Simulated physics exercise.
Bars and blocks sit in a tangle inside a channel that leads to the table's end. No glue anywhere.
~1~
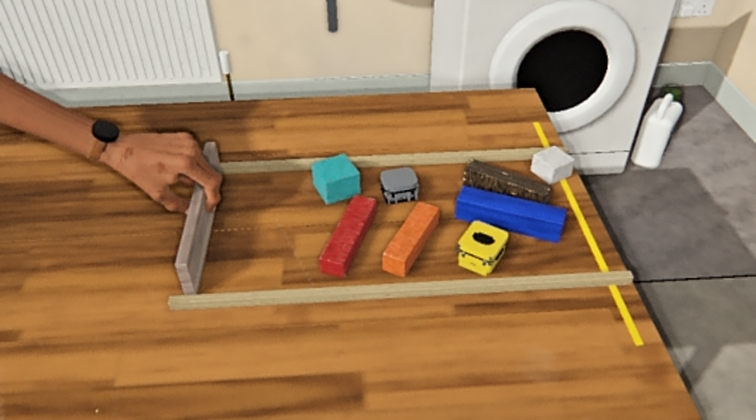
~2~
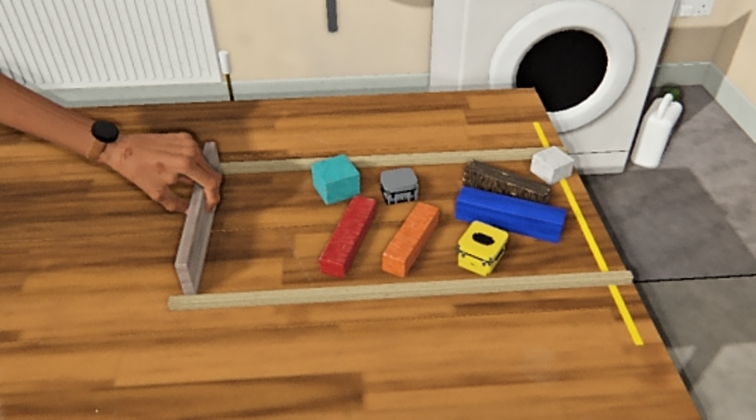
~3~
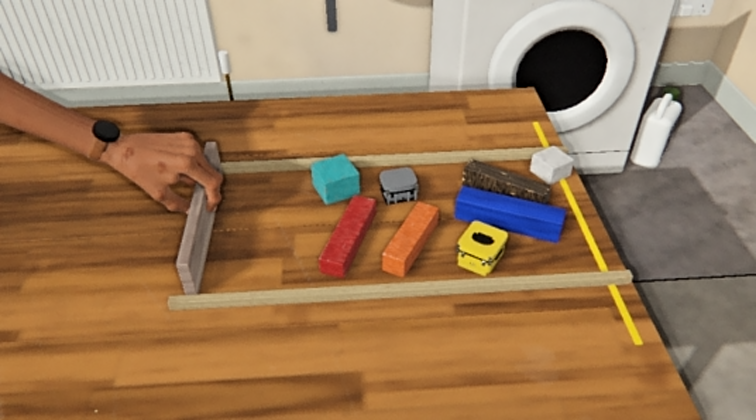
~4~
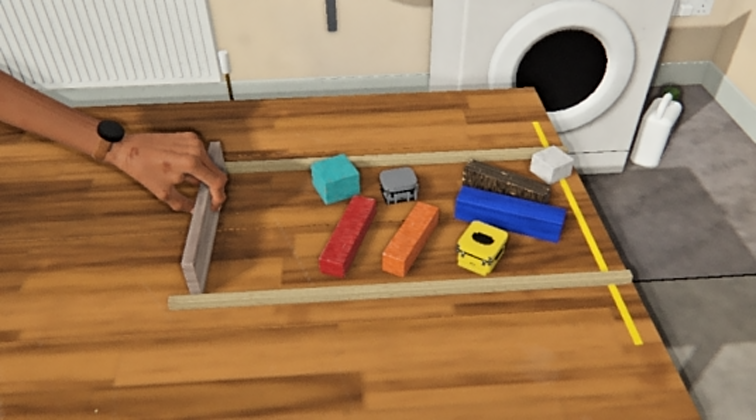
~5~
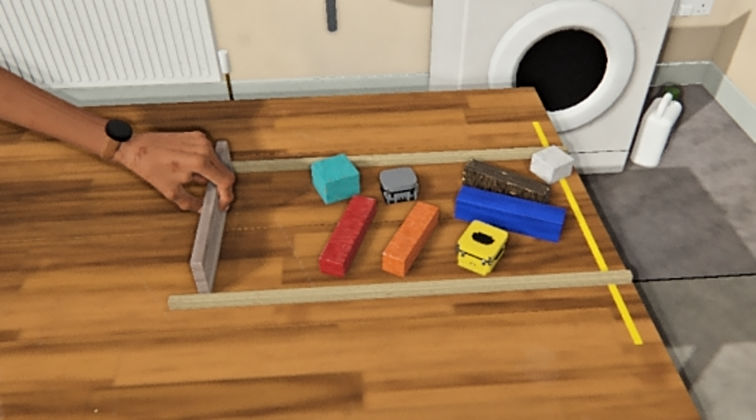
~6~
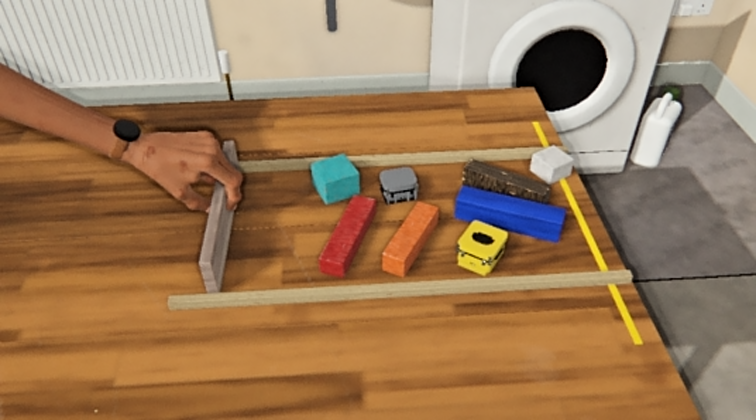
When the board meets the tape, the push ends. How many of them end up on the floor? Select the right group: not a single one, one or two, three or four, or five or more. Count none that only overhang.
Turns out five or more get pushed past the edge and drop.
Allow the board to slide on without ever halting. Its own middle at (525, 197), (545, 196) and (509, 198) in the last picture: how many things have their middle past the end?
2; 5; 1.
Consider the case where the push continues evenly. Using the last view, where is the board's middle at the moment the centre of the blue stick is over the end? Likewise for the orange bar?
Roughly (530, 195); roughly (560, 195).
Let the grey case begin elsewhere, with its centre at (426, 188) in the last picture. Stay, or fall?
Lab note: It goes off the edge.
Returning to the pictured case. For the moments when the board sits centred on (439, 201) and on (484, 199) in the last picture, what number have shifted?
Tally: 7; 8.
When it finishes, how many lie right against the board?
2.
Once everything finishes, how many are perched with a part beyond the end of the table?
Expected count: 2.
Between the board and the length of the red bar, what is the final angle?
About 0°.
Soon after, none off yet; white block at rest near (552, 165); black bar at rest near (506, 185); blue stick at rest near (509, 214).
After that, none off yet; white block at rest near (552, 165); black bar displaced a little near (525, 183); blue stick displaced a little near (535, 214).
And then, one off so far; white block on its way down near (584, 298); black bar tilting a little near (591, 173); blue stick displaced about its own width near (596, 212).
In the end, the number that fall off is five or more; gone, grey case, orange bar, yellow case, blue stick, black bar and white block.
